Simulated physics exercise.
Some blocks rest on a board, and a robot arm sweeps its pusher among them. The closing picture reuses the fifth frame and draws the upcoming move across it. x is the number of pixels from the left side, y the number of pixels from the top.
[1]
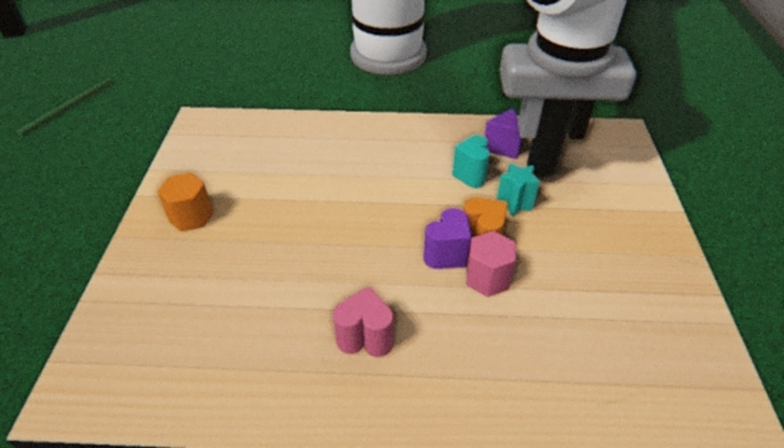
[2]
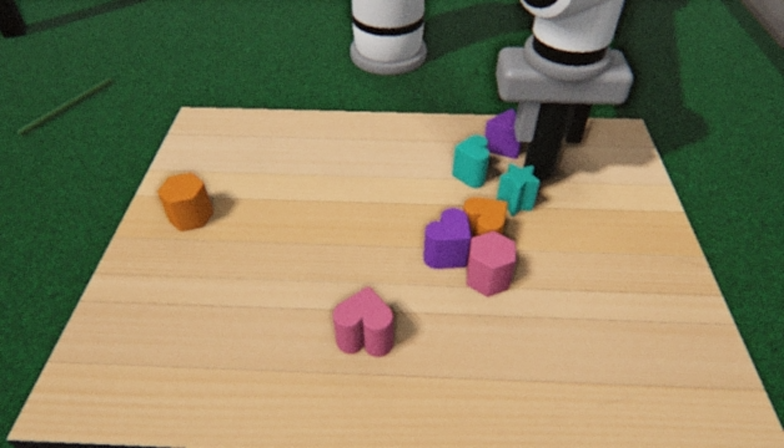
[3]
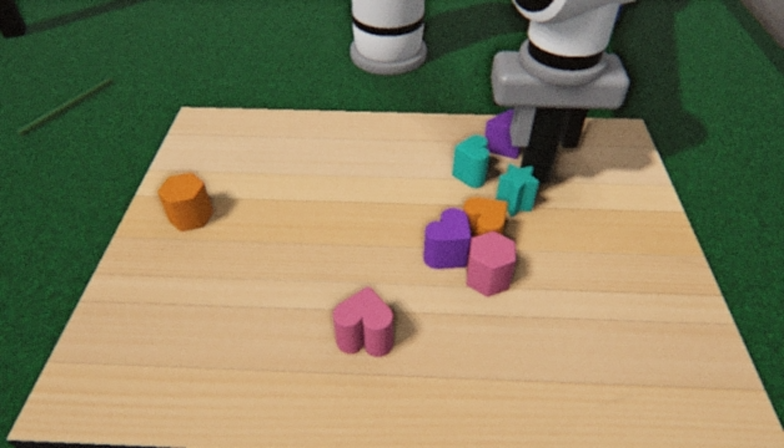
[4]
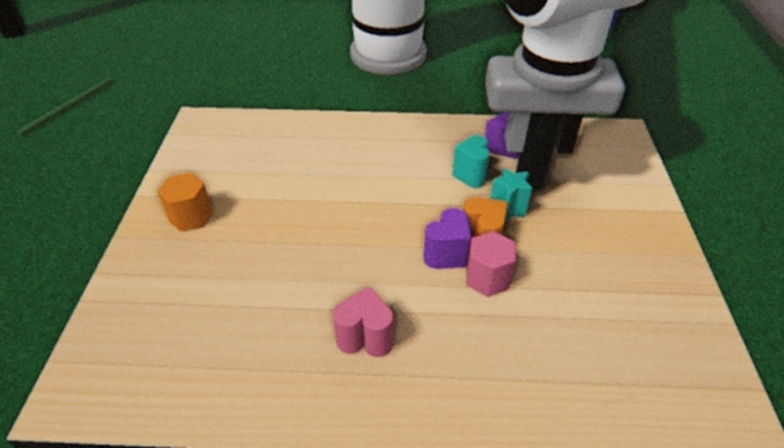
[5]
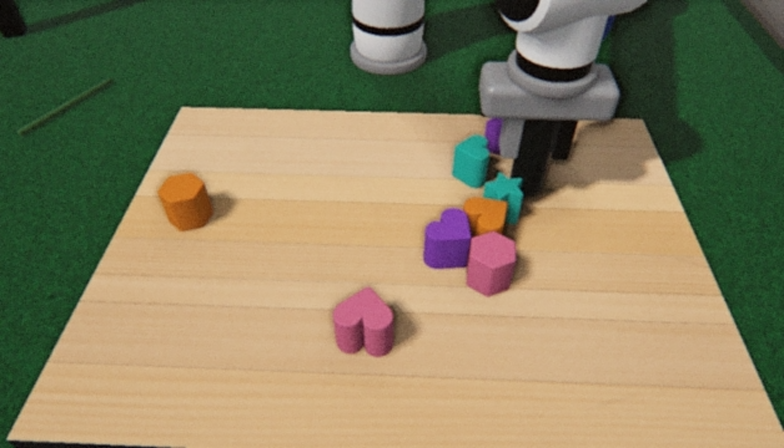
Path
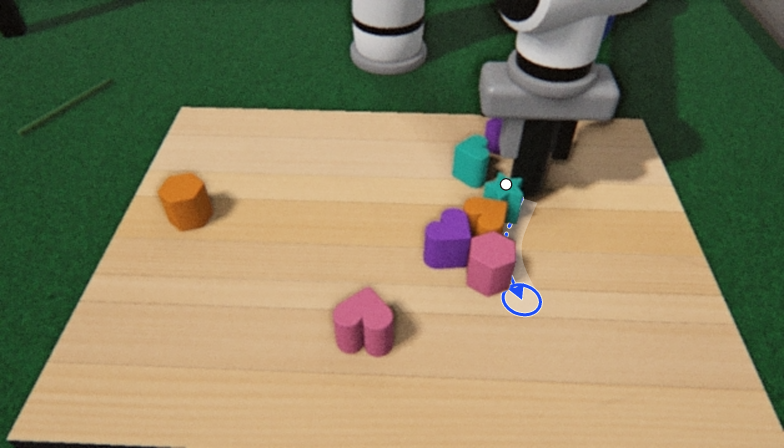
A robot arm moves slightly left and nudges the turquoise star block toward the orange heart.
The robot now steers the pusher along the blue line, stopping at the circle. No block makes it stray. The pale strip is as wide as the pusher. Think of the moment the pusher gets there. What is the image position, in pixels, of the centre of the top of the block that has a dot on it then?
My estimate: (483, 230).
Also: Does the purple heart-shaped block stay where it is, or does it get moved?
Displaced.
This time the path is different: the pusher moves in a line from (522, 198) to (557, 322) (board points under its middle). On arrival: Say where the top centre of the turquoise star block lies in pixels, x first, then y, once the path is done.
Its top middle will sit at (512, 209).
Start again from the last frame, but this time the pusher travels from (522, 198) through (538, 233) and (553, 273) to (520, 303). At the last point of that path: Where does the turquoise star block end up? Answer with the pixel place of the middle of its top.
It is going to be at (516, 200).
Drawn move, from (522, 198) via (509, 227) and (505, 261), ending at (522, 299); the dot is on the turquoise star block.
What follows on the original path. One third of the way, pusher (511, 215); purple heart-shaped block (431, 235); orange heart-shaped block (464, 223), turned 15° clockwise; pink six-sided block (489, 255), turned 25° anticlockwise; turquoise star block (487, 205), turned 45° clockwise.
Two thirds of the way, pusher (508, 250); purple heart-shaped block (404, 244); orange heart-shaped block (442, 240), turned 30° clockwise; pink six-sided block (490, 257), turned 25° anticlockwise; turquoise star block (479, 228), turned 75° clockwise.
At the end, pusher (525, 288); purple heart-shaped block (404, 244); orange heart-shaped block (442, 240), turned 30° clockwise; pink six-sided block (488, 276), turned 30° clockwise; turquoise star block (482, 230), turned 90° clockwise.
